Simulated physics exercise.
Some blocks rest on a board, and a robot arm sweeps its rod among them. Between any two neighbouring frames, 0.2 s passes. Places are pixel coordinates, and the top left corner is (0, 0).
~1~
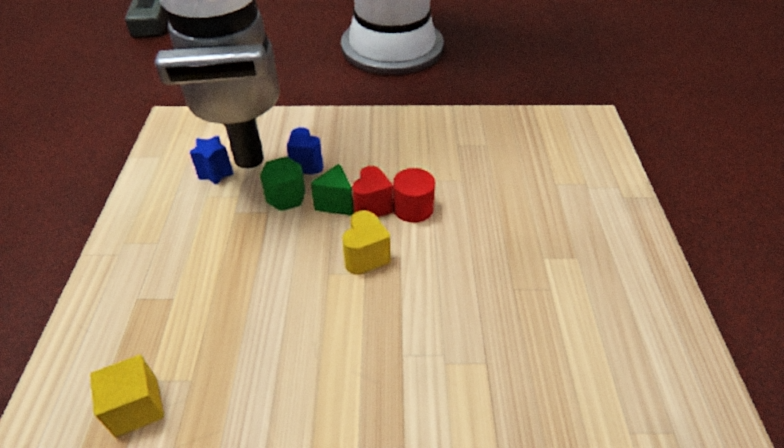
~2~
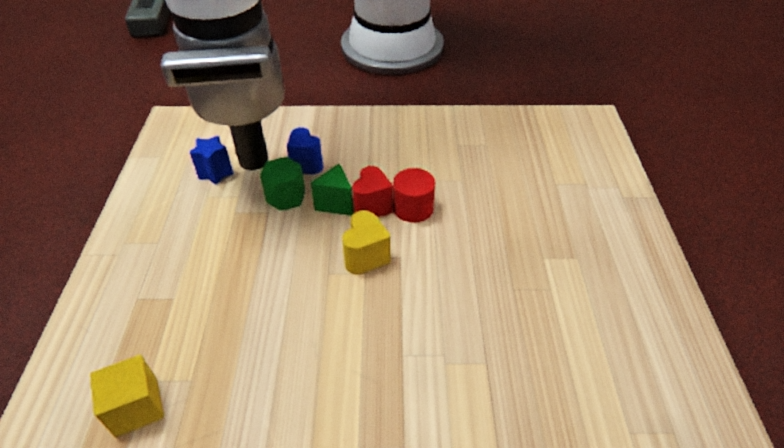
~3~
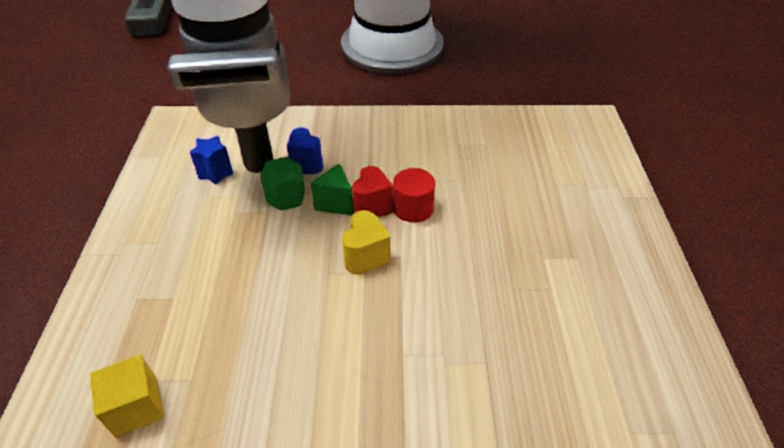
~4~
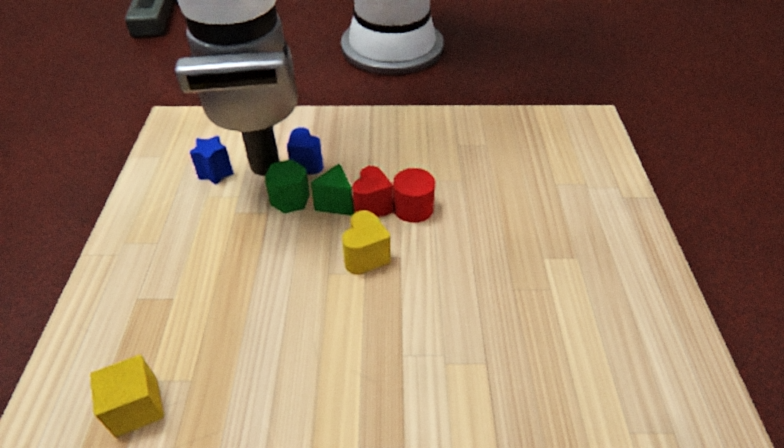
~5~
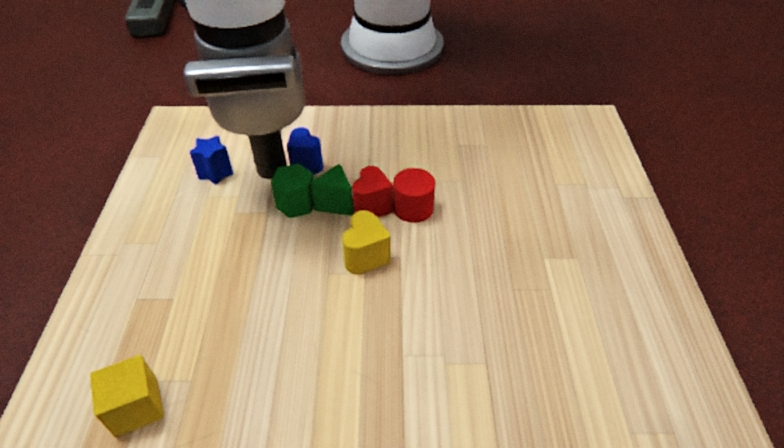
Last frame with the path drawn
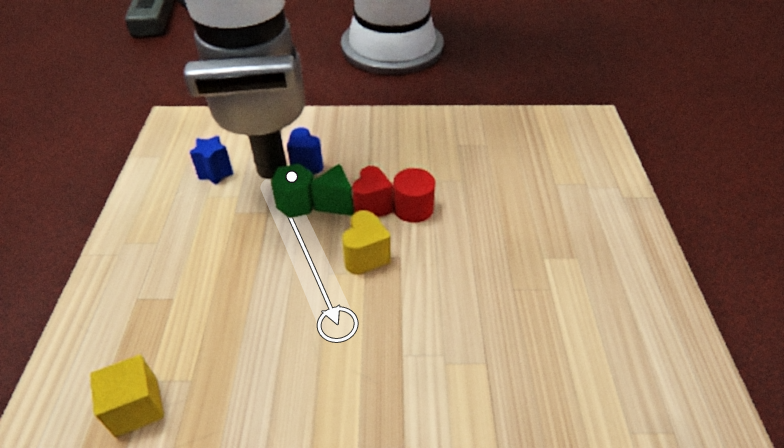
To begin with, a robot arm holds its dark rod between a blue star and a green six-sided block, near other colourful blocks on a wooden board. The rod moves slightly right and toward the viewer, then nudges the green block a short way right, up against the green triangular block.
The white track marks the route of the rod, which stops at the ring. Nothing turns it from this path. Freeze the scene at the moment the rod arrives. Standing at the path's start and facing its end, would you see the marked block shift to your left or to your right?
So, looking from the first point of the path to the last, the marked block moves leftwards.
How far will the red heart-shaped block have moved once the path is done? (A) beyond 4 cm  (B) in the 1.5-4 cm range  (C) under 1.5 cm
I choose C.
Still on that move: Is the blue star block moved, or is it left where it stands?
The blue star block does not move.
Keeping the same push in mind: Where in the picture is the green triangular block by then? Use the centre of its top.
Its top centre is at about (333, 194).
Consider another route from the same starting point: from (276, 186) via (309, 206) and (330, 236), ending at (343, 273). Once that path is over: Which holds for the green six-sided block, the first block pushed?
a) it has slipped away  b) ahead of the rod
a - it has slipped away.
The line goes straight from (276, 186) to (338, 324); the dot is on the green six-sided block.
On the path given first. One third of the way, rod (291, 210); green six-sided block (307, 220), turned 25° anticlockwise; green triangular block (333, 194), turned 65° anticlockwise.
Two thirds of the way, rod (312, 256); green six-sided block (336, 267), turned 35° anticlockwise; green triangular block (333, 194), turned 65° anticlockwise.
At the end, rod (336, 309); blue star block unmoved; green six-sided block (376, 305), turned 70° anticlockwise; blue heart-shaped block unmoved; green triangular block (333, 194), turned 65° anticlockwise; red heart-shaped block unmoved.
